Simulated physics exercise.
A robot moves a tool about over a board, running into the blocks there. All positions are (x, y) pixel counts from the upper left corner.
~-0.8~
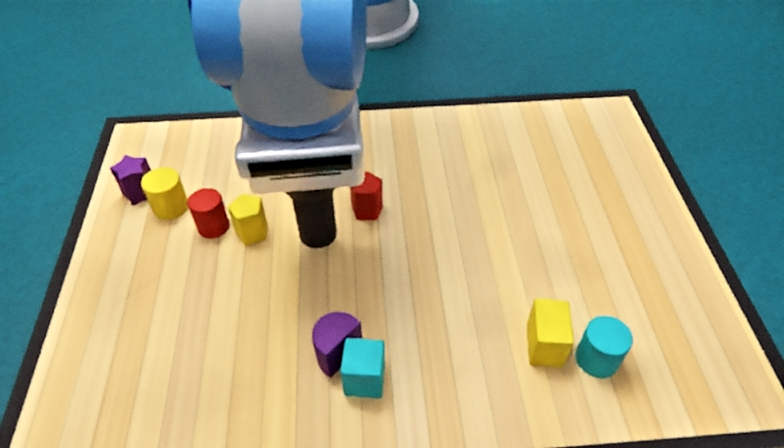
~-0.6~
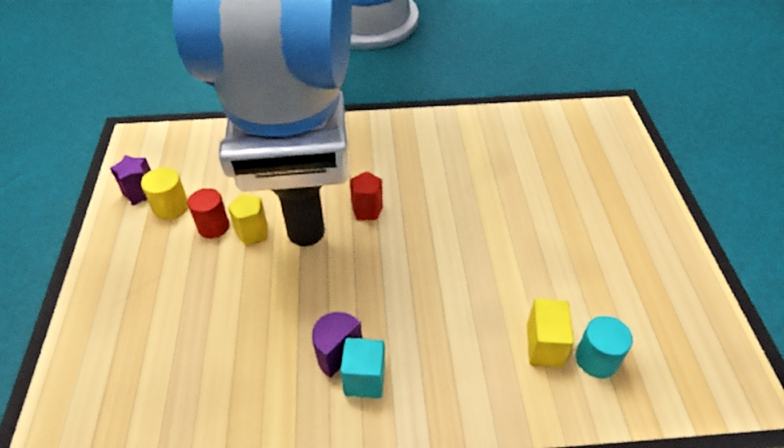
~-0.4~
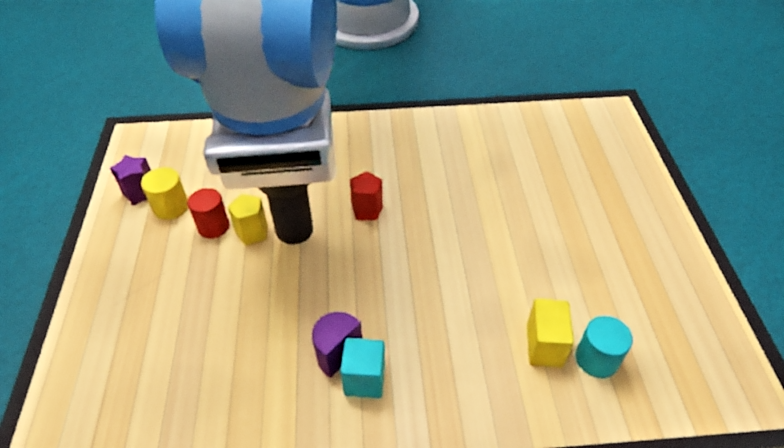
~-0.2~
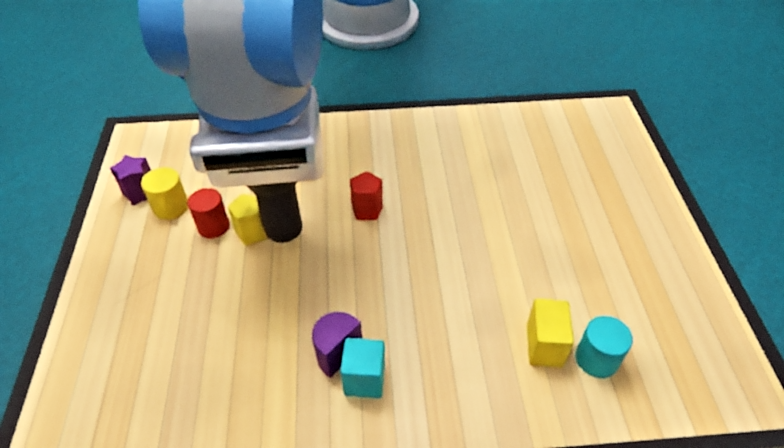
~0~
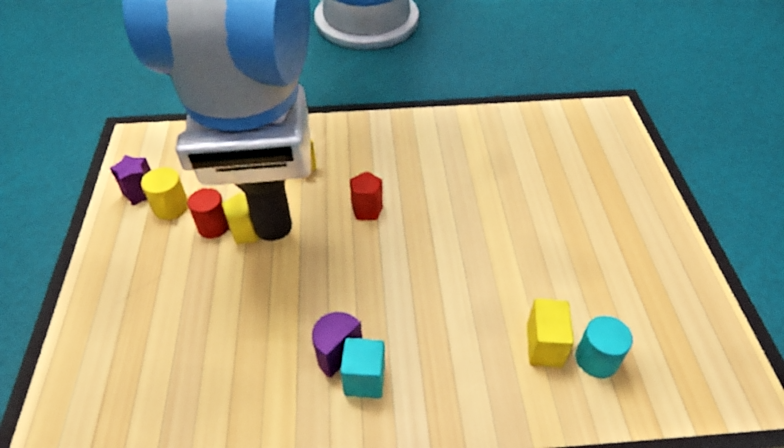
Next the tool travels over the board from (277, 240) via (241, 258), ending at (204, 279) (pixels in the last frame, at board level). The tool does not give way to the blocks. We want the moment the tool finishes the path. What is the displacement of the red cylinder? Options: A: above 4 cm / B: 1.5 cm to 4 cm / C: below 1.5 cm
Option C.
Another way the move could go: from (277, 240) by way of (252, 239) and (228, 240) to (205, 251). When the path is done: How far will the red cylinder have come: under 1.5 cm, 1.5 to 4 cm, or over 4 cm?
Between 1.5 and 4 cm.
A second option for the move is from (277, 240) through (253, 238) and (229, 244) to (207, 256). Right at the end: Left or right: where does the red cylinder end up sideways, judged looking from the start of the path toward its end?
It will end up to the right.
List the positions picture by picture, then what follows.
In the first picture, tip of the tool (318, 234), middles of tops, red cylinder (204, 199), yellow five-sided block (245, 205).
In the second picture, tool (306, 232), nothing pushed.
In the third picture, tool (295, 230), nothing pushed.
In the fourth picture, tool (284, 228), nothing pushed.
In the fifth picture, tool (274, 227), red cylinder (204, 199), yellow five-sided block (239, 205).
The first path, step by step. Halfway along, tool (236, 245); red cylinder (198, 195); yellow five-sided block (225, 205), turned 45° clockwise.
At the end, tool (199, 266); red cylinder (198, 195); yellow five-sided block (225, 205), turned 45° clockwise.
